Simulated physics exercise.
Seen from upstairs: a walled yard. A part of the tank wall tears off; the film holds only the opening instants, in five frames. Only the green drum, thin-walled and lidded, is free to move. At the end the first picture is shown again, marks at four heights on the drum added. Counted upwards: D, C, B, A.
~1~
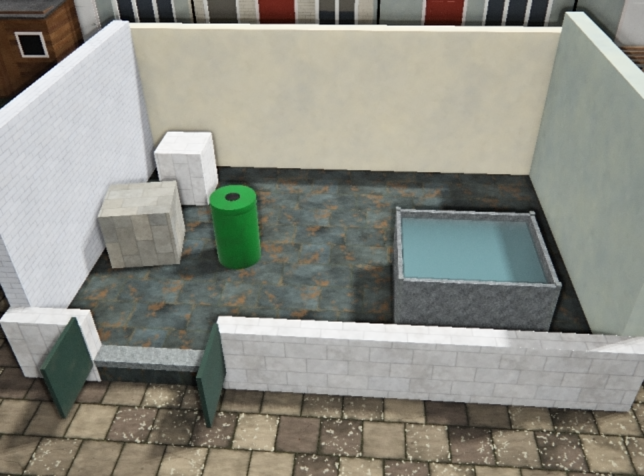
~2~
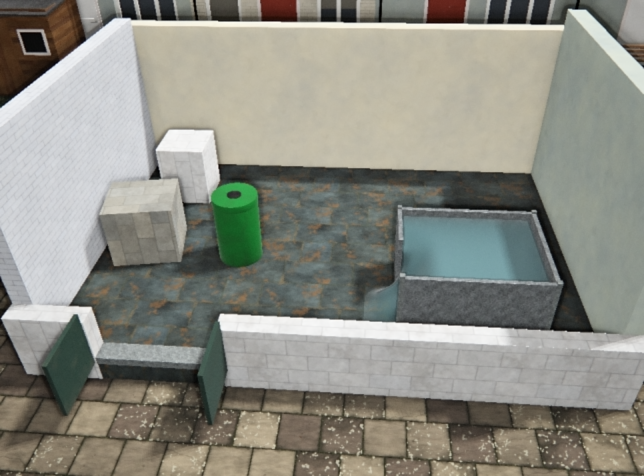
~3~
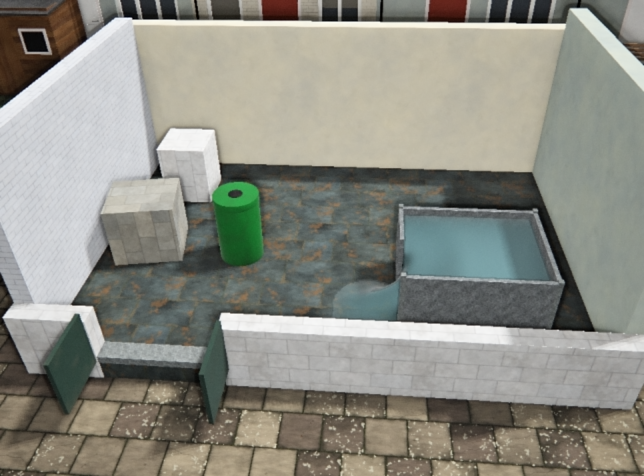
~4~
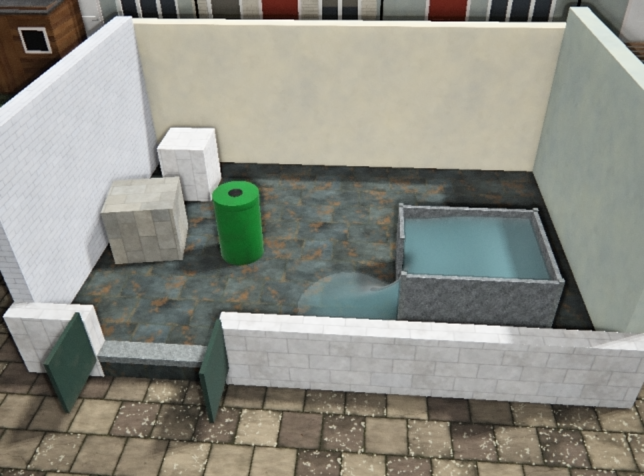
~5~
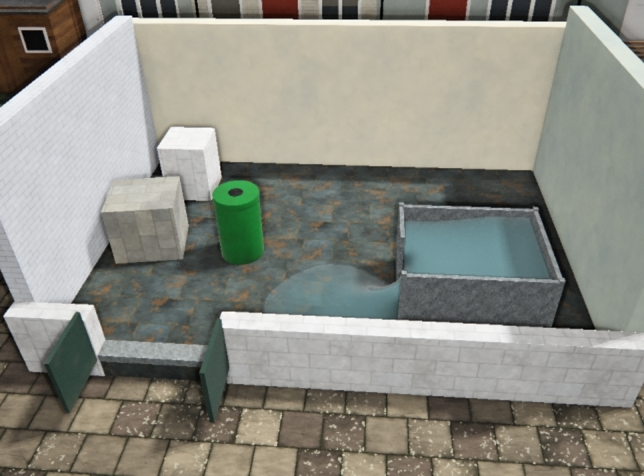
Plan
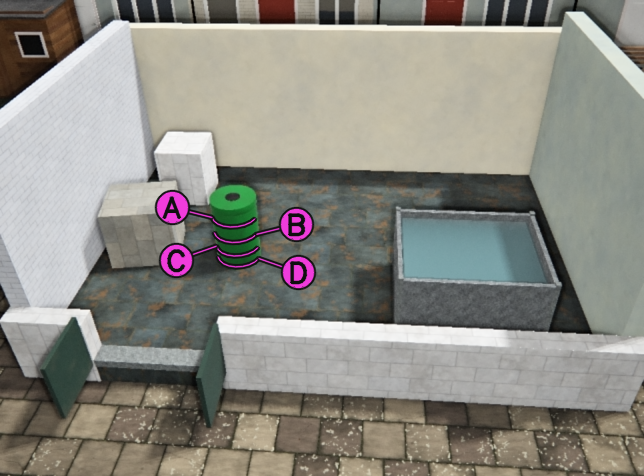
The clip opens on a walled yard seen from above, with a green drum near two pale blocks and a full stone tank at the right. Water pours from the tank's left side near the front wall and spreads leftward across the dark floor in a widening pool, while the drum stays still.
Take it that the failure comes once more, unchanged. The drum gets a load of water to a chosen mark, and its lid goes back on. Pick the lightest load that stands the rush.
That is line C.
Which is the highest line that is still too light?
That would be D.
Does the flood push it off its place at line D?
Yes, that goes wrong.
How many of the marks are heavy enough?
Three of them.
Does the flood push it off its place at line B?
No, that is safe.
On the marked copy, A at (230, 226); B at (232, 242); C at (234, 255); D at (235, 266); from the bottom up D, C, B, A.
With A, it does not move.
With B, it does not move.
With C, it does not move.
With D, it is pushed about twice its own width away.
